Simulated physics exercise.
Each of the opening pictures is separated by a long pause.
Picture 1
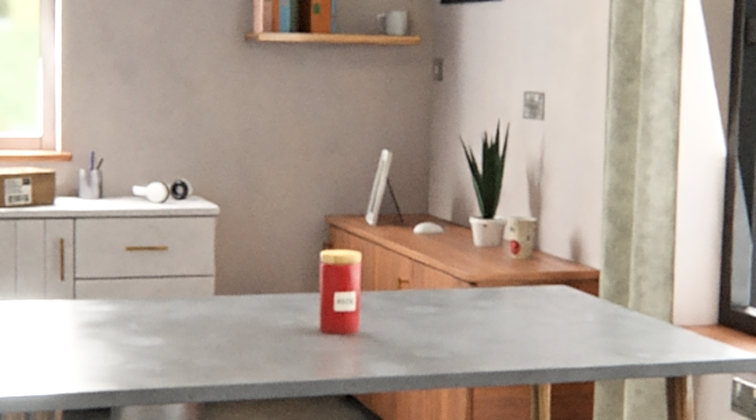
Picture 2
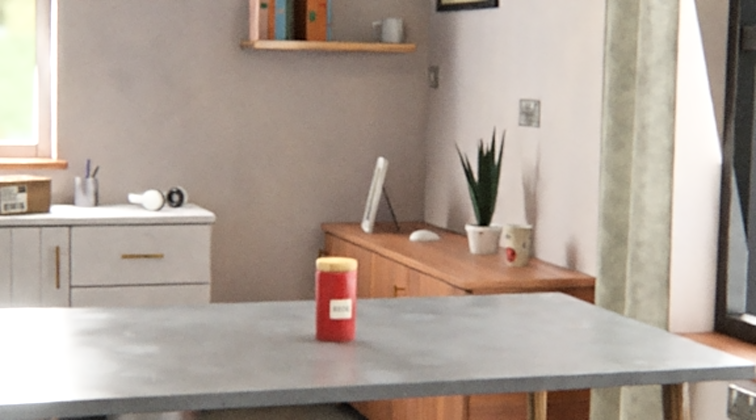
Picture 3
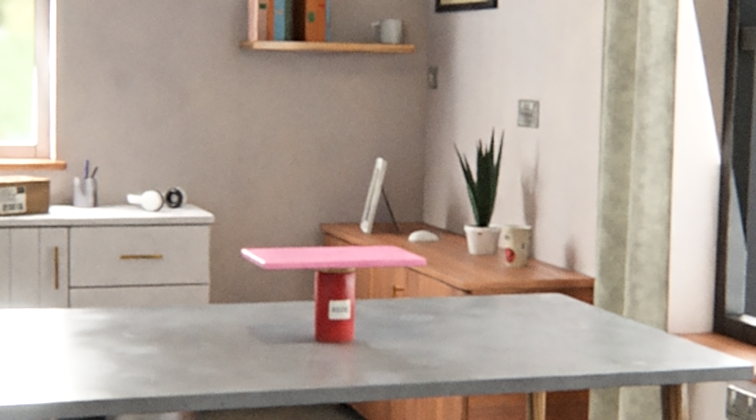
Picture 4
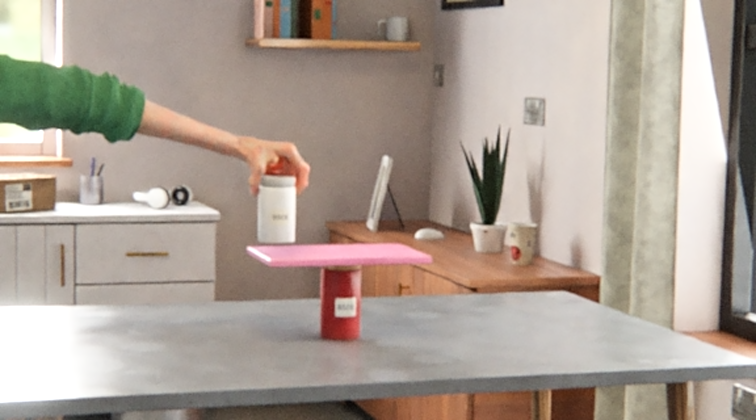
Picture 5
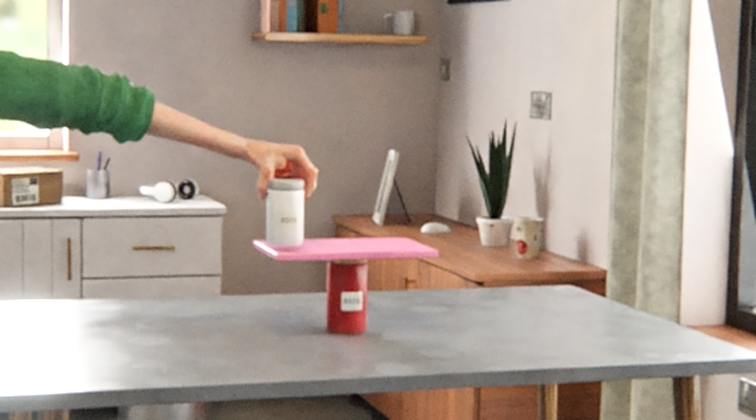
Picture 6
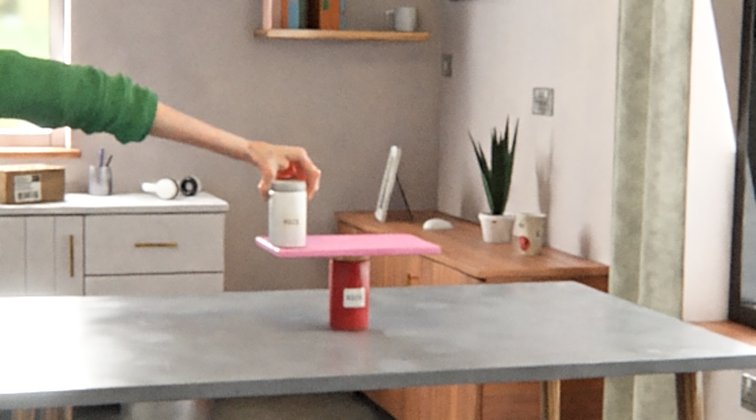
In the video, a red jar stands on a gray table, and then a flat pink lid appears balanced across its top. A hand in a green sleeve lowers a white jar onto the lid's left side and keeps holding it.
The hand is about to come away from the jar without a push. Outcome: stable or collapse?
Well, once it's let go, not everything stays put there.
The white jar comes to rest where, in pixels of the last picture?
At about (218, 322).
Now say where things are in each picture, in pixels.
In the first picture, the last thing is not in view yet.
In the second picture, the last thing is not in view yet.
In the third picture, the last thing is not in view yet; pink lid (332, 257).
In the fourth picture, coming down; white jar (277, 209); pink lid (338, 255).
In the fifth picture, coming down; white jar (285, 212); pink lid (344, 249).
In the sixth picture, set down, still held; white jar (288, 213); pink lid (347, 245).
Then, 0.30 s after the last picture, white jar now fallen; pink lid tipped 39° from how it was.
Then, 0.50 s after the last picture, pink lid on its side.
Then, 1.10 s after the last picture, pink lid now fallen.
At rest, fallen, pink lid and white jar; red jar in place. Seen from the same camera at the end, white jar near (218, 322). The stack loses its balance.
